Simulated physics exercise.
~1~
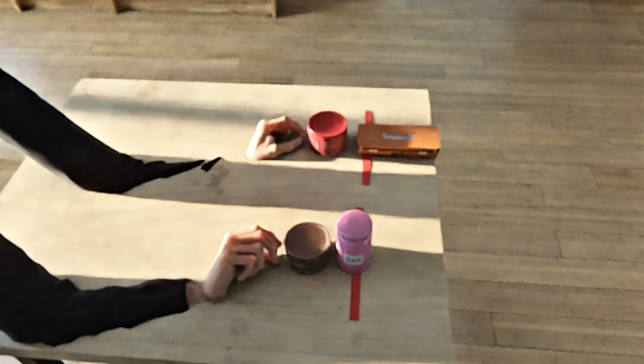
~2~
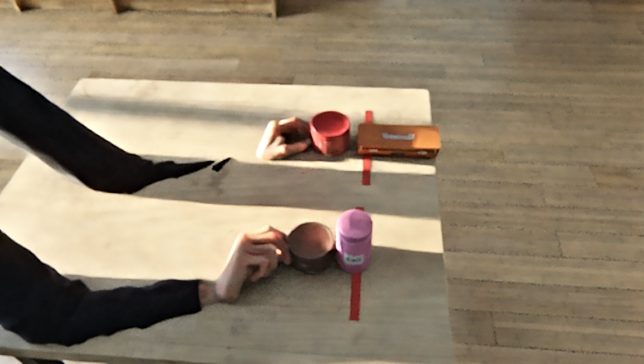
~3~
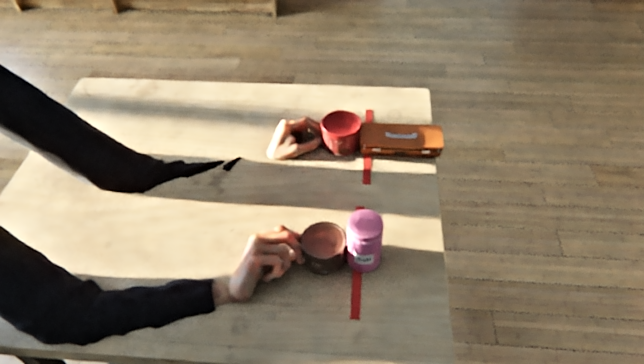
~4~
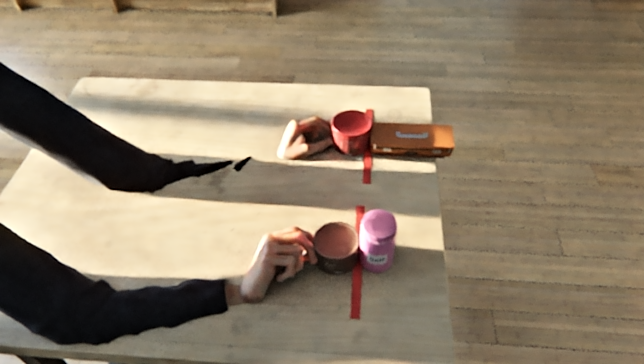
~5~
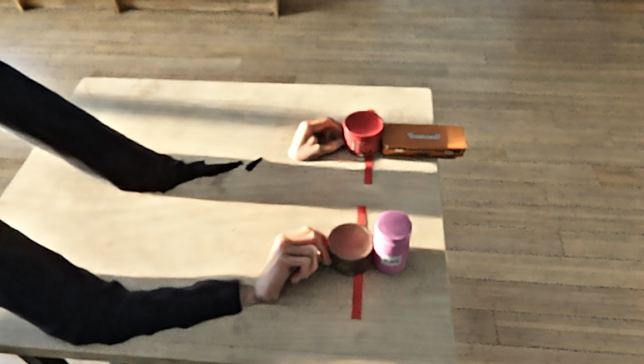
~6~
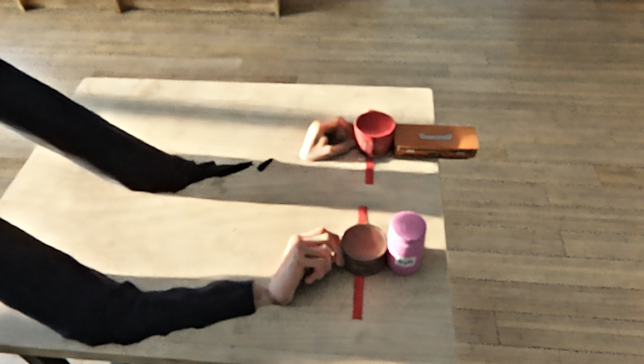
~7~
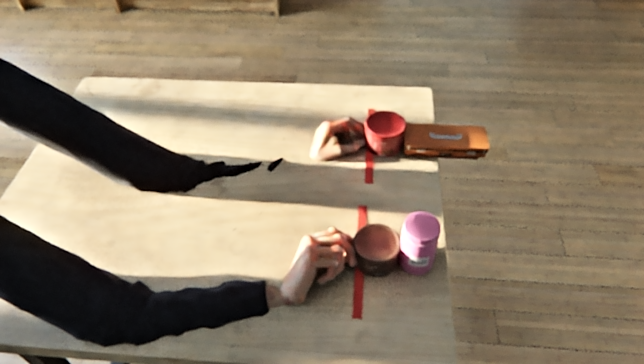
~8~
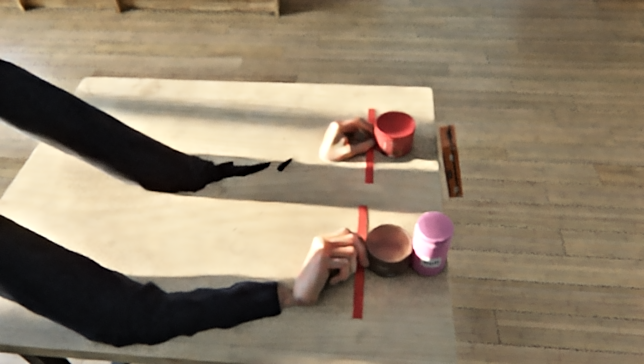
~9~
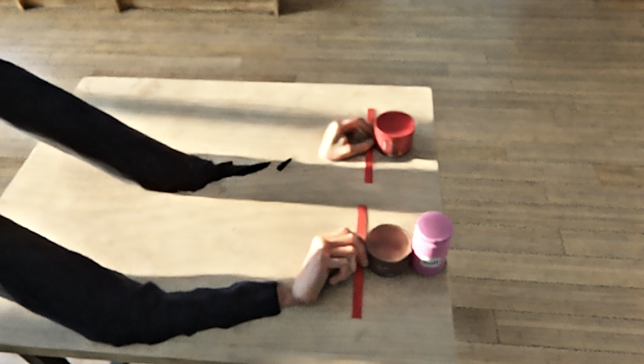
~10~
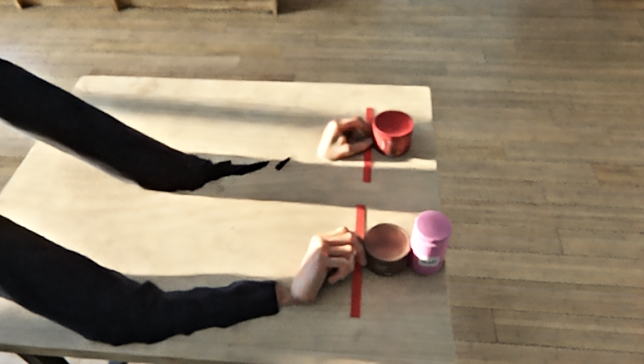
An orange case falls off the table as two hands push tubs right; the pink jar stays.
